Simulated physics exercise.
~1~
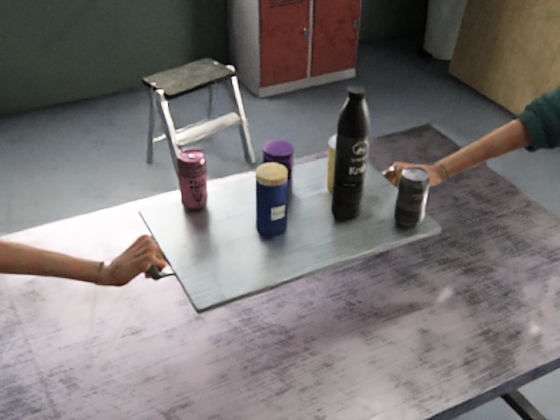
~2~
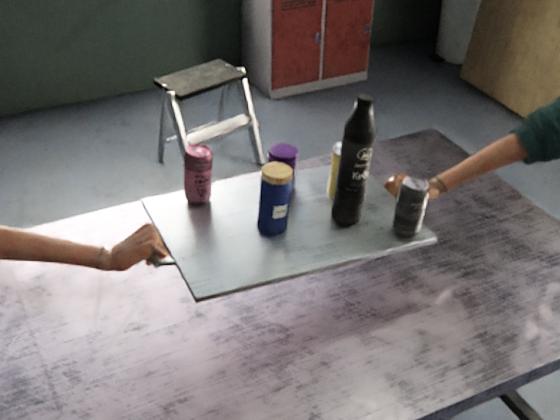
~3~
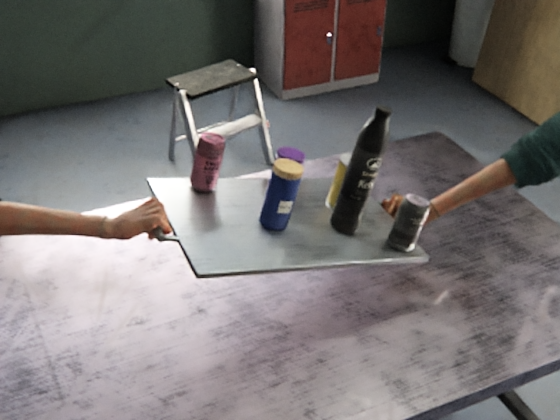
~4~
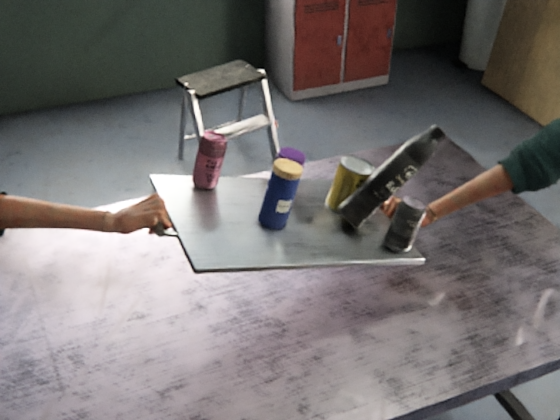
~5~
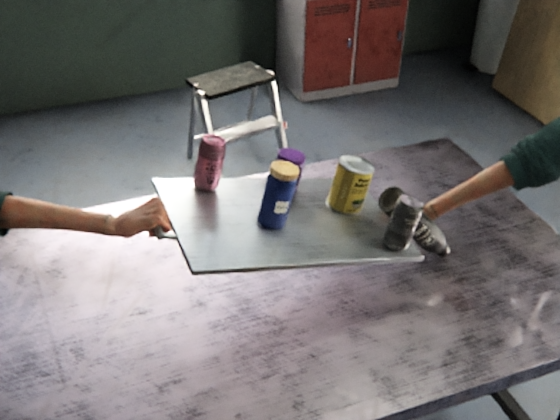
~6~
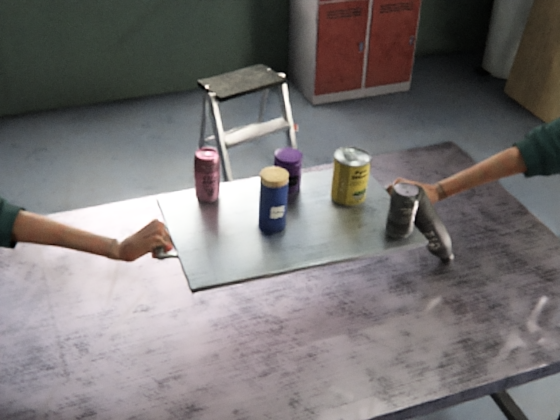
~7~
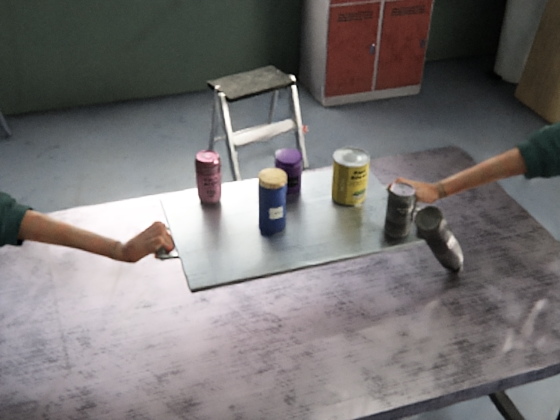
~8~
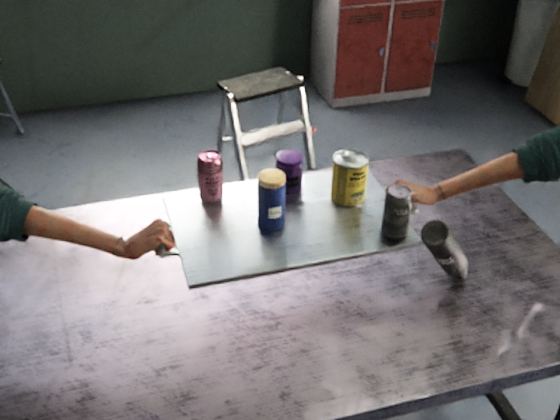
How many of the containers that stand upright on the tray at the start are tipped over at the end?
Only one of them, the black bottle, is tipped over at the end.
